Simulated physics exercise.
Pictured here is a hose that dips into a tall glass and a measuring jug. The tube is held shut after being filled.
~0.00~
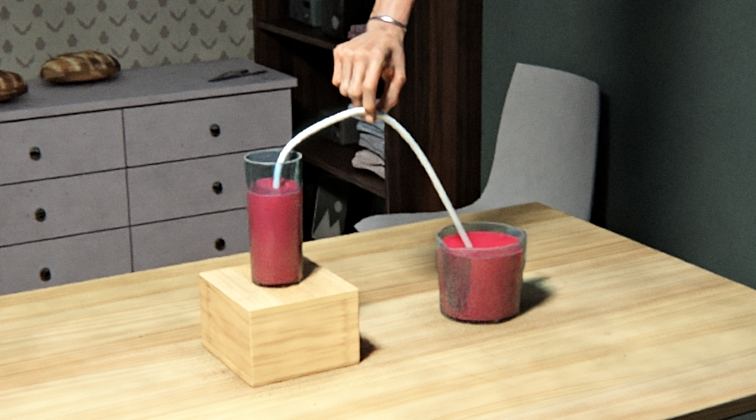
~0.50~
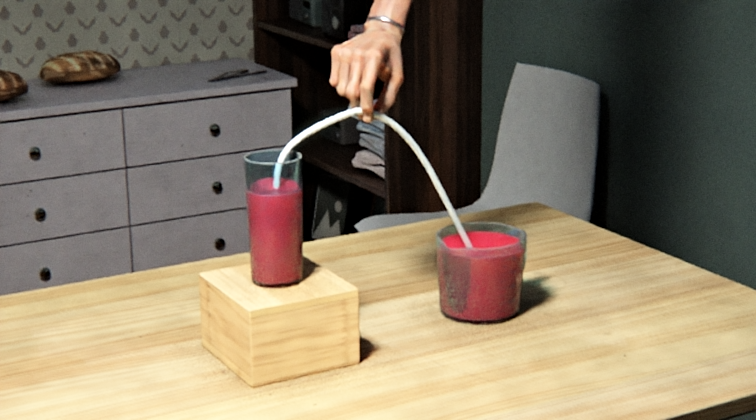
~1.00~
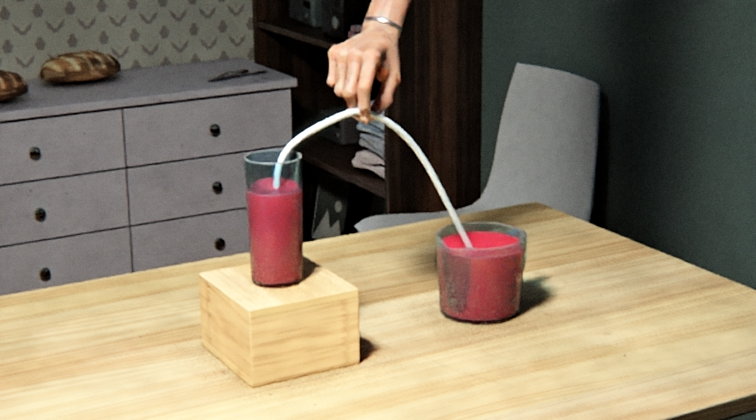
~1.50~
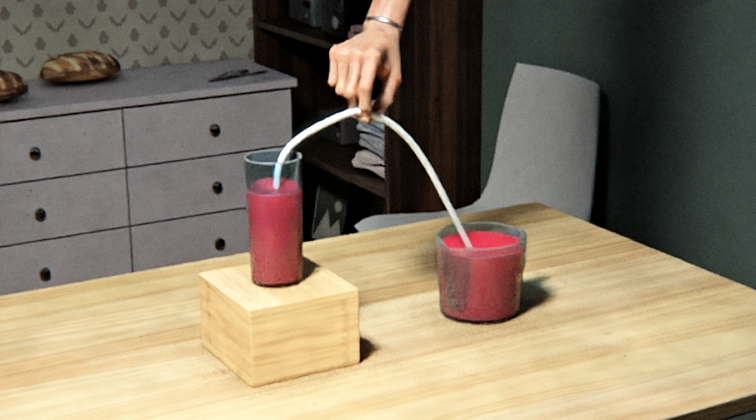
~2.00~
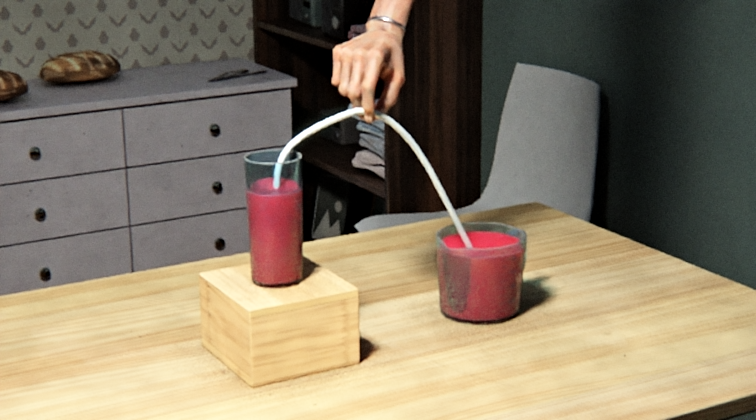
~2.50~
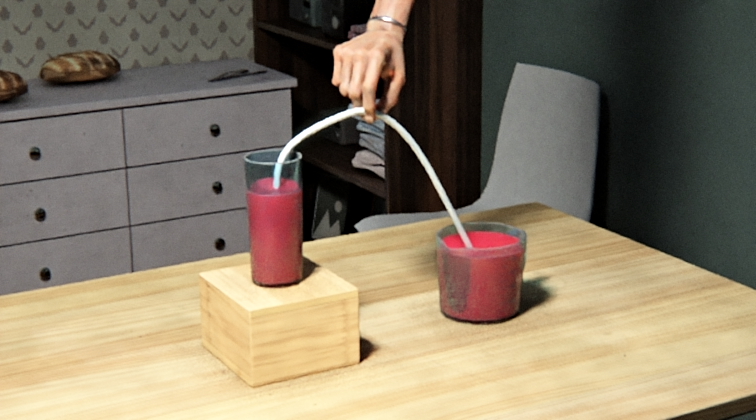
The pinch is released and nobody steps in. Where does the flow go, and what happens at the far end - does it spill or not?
Here is how it goes: Flow: Into the right-hand one; taker: Does spill.
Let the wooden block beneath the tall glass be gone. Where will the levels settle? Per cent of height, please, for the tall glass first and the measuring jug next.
First 60 %, second 90 %.
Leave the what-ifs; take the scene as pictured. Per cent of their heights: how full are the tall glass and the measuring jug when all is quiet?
In order: 10 %, then 100 %.
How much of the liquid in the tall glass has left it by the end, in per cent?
Worked out: 90 percent.
After 8.0 s, the tall glass is about half full; the measuring jug is nearly full.
After 20.0 s, the tall glass is about a quarter full; the measuring jug is full to the brim; some has gone over the lower rim.
After 45.0 s, the tall glass is nearly empty; the measuring jug is full to the brim; some has gone over the lower rim.
